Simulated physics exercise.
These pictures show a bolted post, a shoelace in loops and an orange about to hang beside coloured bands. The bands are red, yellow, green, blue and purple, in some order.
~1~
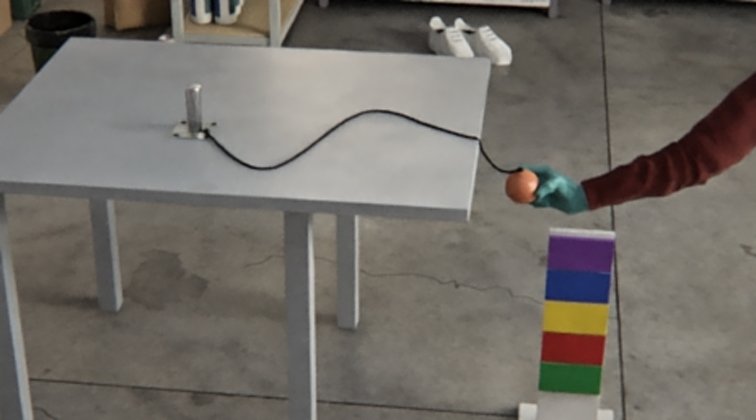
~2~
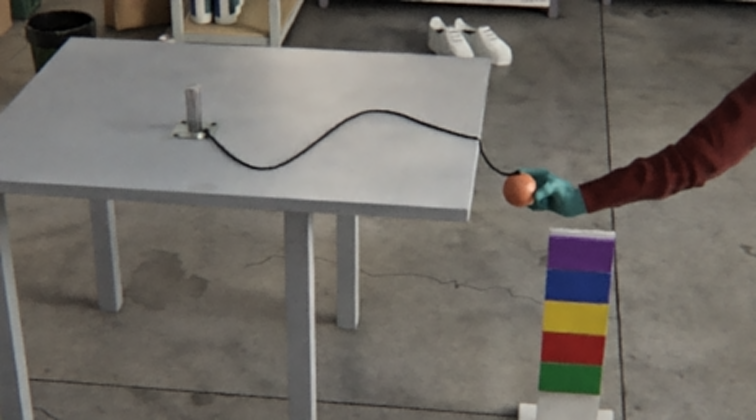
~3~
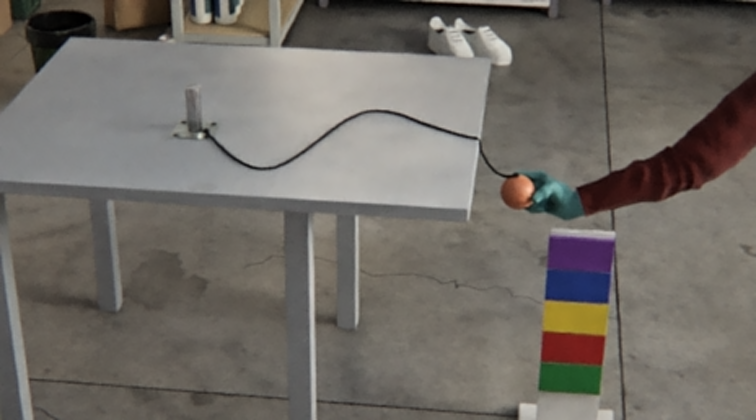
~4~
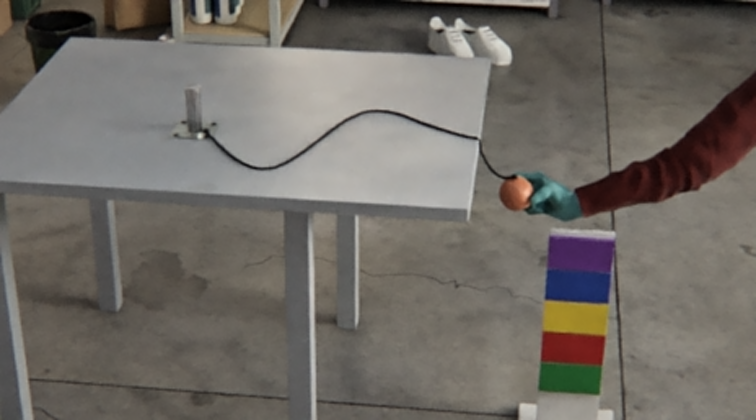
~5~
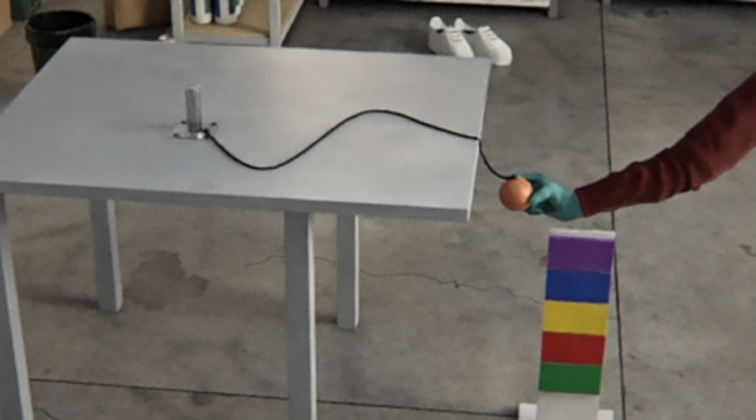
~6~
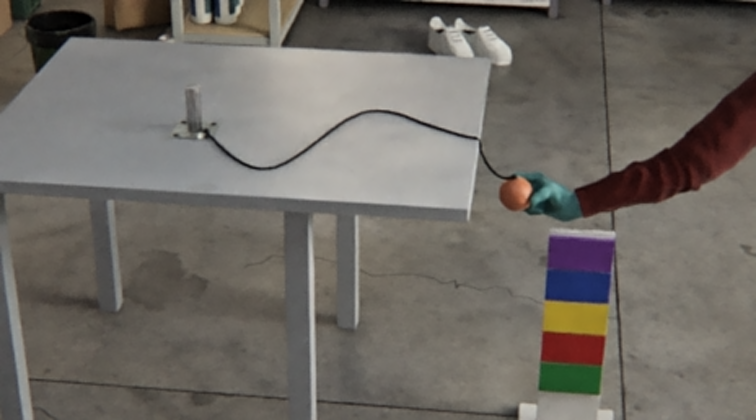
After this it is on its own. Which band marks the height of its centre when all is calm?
Its centre hangs level with the red band.
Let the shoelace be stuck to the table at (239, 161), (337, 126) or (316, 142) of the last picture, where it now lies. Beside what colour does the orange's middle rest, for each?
Try by try: Yellow; purple; blue.
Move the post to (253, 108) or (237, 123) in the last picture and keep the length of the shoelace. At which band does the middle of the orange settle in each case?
It would be green; green.
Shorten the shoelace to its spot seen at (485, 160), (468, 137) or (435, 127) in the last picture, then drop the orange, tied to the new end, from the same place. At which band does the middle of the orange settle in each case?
Taking them in turn: Yellow; blue; purple.
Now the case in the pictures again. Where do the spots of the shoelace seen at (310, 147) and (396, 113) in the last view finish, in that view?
Near (385, 144) and (476, 195).
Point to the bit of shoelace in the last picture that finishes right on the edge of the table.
That spot is around (359, 114).
A little later, orange near (478, 321); level with yellow.
Next, orange near (461, 353); level with red.
When it is over, orange near (466, 352); level with red. Its middle rests at the red band.
